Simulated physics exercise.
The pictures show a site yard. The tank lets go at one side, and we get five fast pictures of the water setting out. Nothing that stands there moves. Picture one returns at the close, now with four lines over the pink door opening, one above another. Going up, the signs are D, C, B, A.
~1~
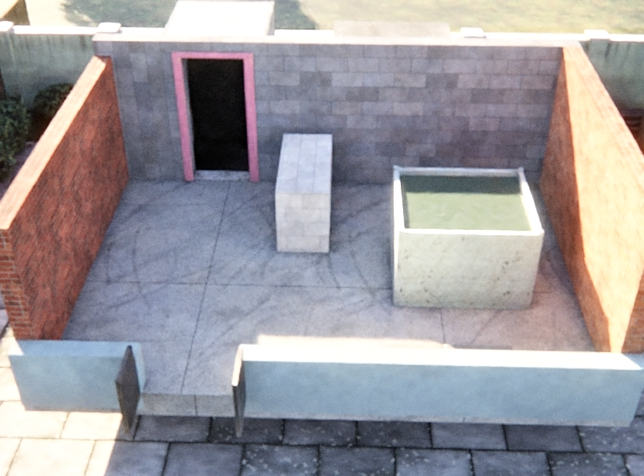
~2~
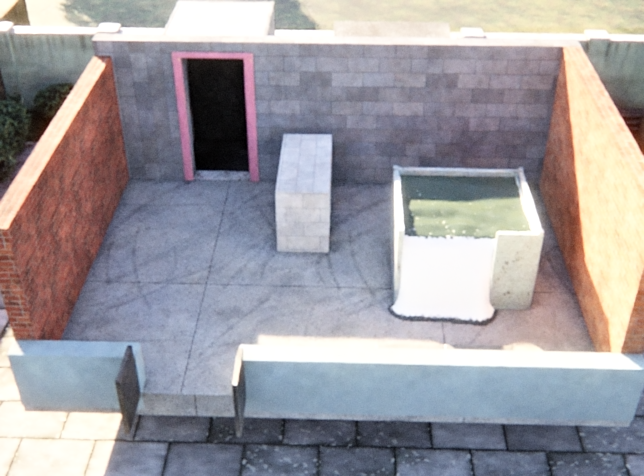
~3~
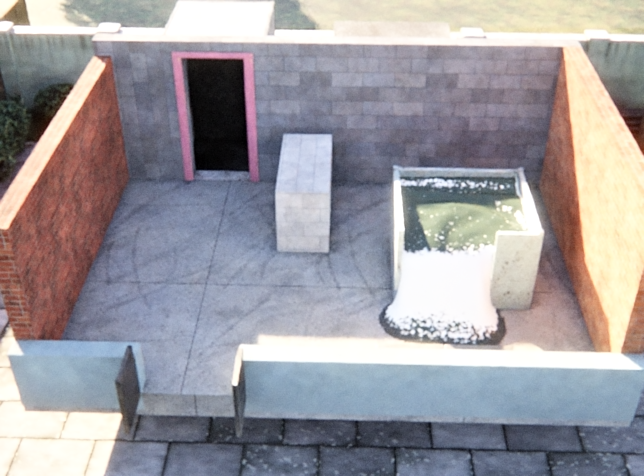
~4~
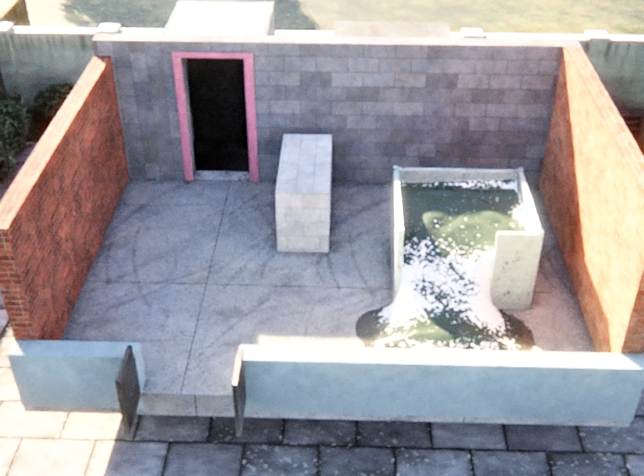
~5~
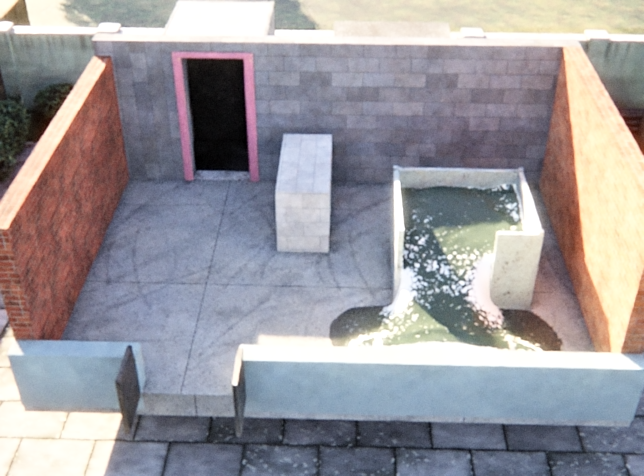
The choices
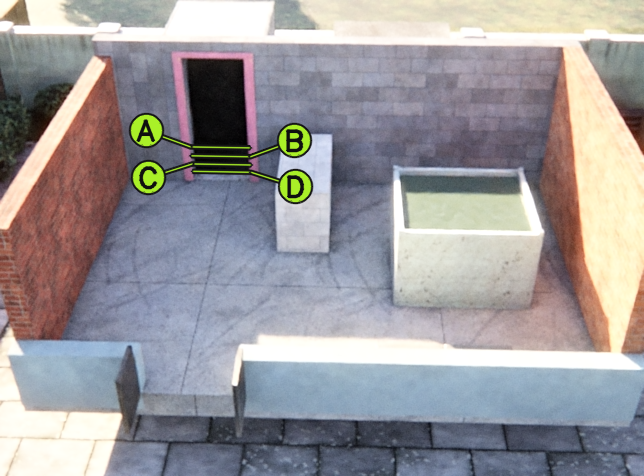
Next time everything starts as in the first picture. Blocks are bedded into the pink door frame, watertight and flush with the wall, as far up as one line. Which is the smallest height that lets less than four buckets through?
D is the one.
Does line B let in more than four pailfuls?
No.
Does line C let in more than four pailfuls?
No.
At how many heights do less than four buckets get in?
All four.
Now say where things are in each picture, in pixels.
Water in the tank at rest, its middle at (463, 204); foot of the pink doorway at (222, 180); open gate at (190, 340), in the first frame.
In the second frame, 1 % of the ground under water, visible out to (490, 316).
In the third frame, 4 % of the ground under water, visible out to (398, 329).
In the fourth frame, 7 % of the ground under water, visible out to (364, 326).
In the fifth frame, 13 % of the ground under water, visible out to (349, 321).
In lime, A at (220, 147); B at (220, 156); C at (221, 164); D at (222, 171); from the bottom up D, C, B, A.
For line A, nothing gets over.
For line B, nothing gets over.
For line C, nothing gets over.
For line D, a splash gets over, under a bucket.
